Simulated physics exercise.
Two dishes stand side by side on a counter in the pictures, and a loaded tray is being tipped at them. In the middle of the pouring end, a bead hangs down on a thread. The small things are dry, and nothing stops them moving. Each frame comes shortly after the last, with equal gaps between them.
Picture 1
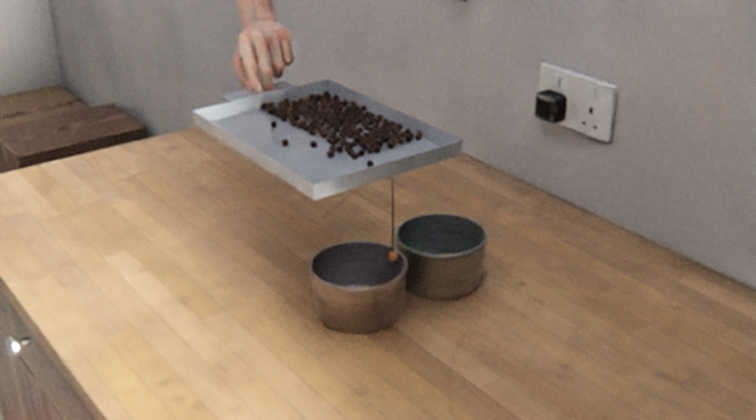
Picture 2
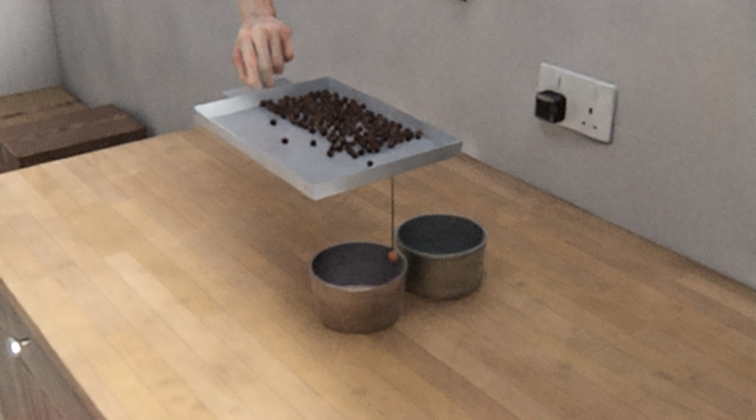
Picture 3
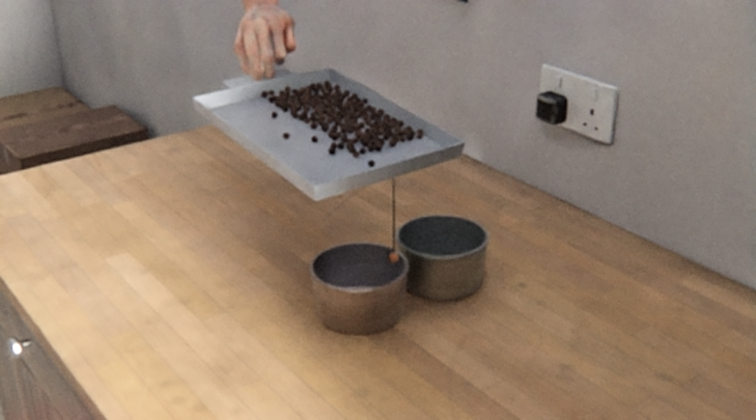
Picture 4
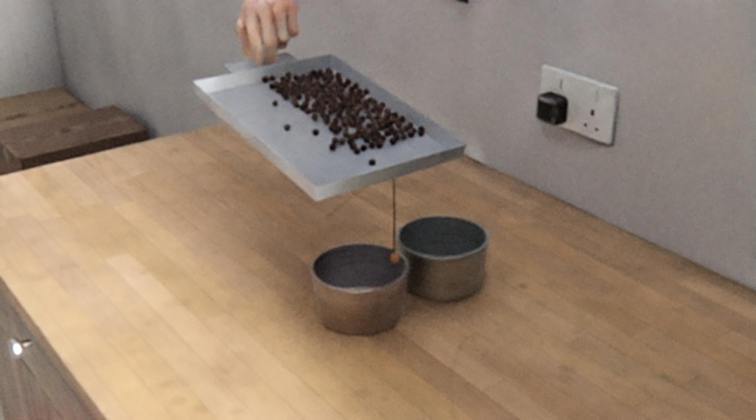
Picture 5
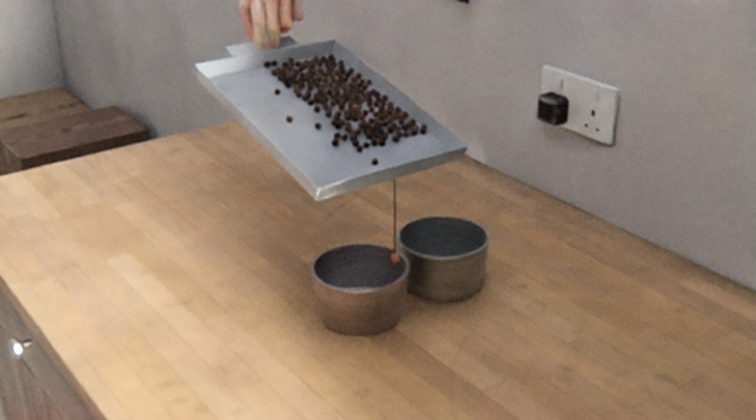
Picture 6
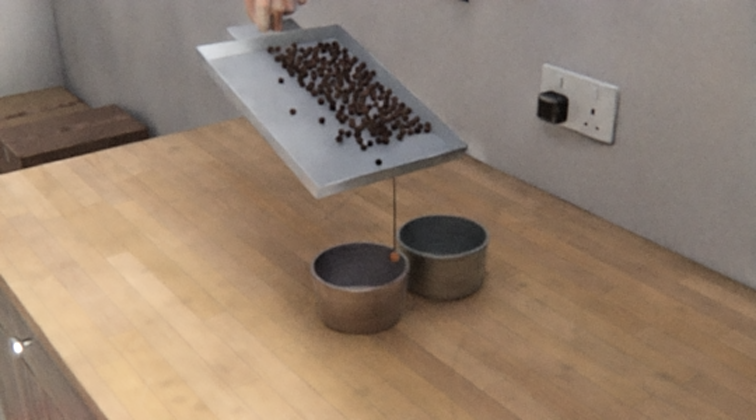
A hand raising the back of a metal tray of dark berries, tilting it steadily toward two round dishes on a wooden counter.
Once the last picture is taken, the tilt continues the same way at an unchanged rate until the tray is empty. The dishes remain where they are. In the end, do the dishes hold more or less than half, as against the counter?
The amount caught is going to be smaller than the amount missed.
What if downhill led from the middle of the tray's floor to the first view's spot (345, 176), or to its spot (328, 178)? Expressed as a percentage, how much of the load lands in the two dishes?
You'd get 0 per cent the first time and 0 per cent the second time.
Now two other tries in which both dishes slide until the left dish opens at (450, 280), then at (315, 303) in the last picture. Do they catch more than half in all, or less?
So that's a greater portion the first time round, a lesser portion the second.
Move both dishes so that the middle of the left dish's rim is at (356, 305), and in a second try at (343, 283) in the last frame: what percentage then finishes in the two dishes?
In turn 80 and 20 in a hundred.
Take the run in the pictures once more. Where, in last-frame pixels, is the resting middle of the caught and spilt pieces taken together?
(477, 338).
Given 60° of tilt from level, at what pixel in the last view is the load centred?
Centre estimate: (427, 157).
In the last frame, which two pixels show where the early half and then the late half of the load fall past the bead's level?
First near (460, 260), later near (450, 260).
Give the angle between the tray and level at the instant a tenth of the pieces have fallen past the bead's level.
That happens at around 65°.
Shortly afterwards, tray tipped steeply; the bulk on the tray; a little outside both; a little in the air.
Next, tray tipped right over; near two thirds on the tray; only a few in the right dish; near a third outside both; a little in the air.
Some moments later, tray tipped past a quarter turn; only a few in the right dish; all but a few outside both.
In the end, tray tipped past a quarter turn; none at all in the left dish; only a few in the right dish; all but a few outside both.
